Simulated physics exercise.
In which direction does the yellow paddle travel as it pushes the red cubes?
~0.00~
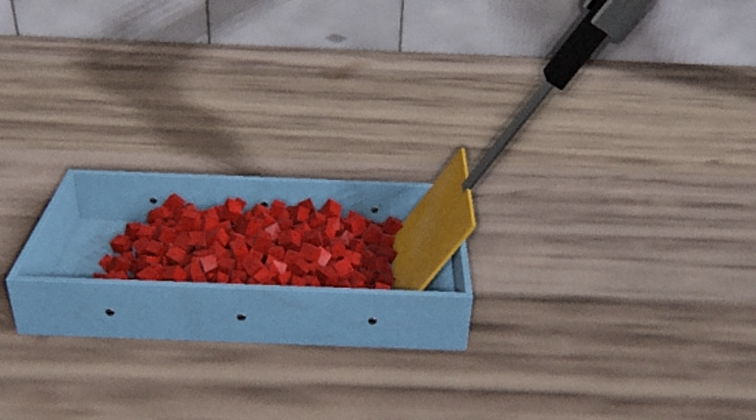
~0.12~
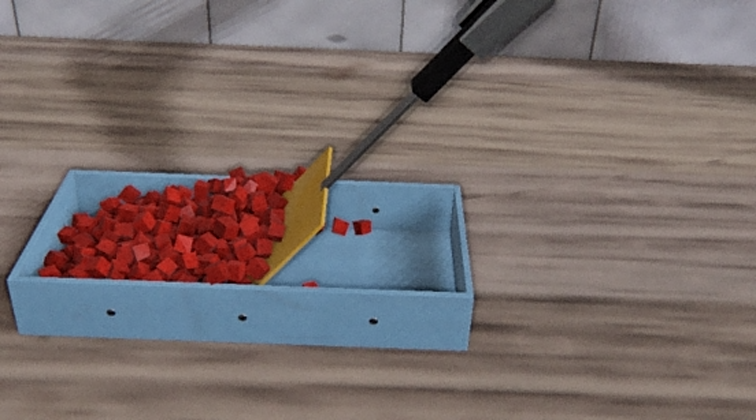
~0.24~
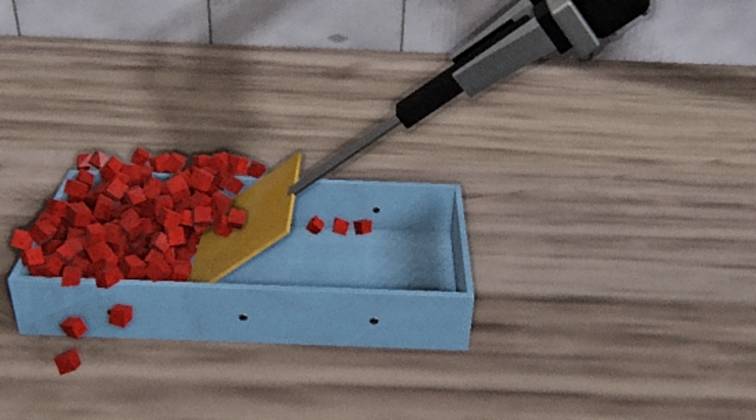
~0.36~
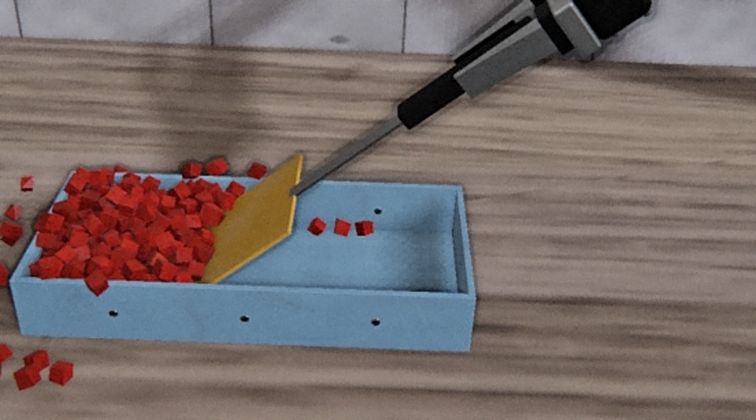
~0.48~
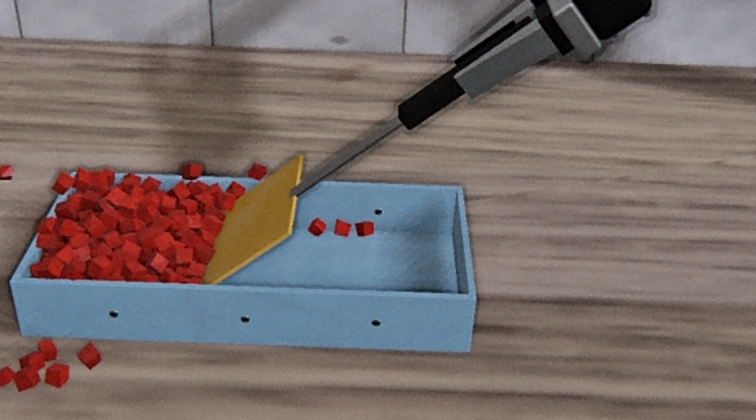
The paddle moves to the left, sweeping the cubes toward the left end of the tray.
To begin with, a robot's gripper holds a yellow paddle at the right end of a light blue tray filled with small red cubes on a wooden table. The paddle sweeps left, pushing the cubes into a steep heap and leaving a couple behind it. It continues a little farther left and tilts flatter, and the heap swells over the tray's far left end while several cubes tumble off. The paddle then stays still as the heap settles lower. Finally, most cubes lie packed in the left part of the tray, with some scattered on the table.
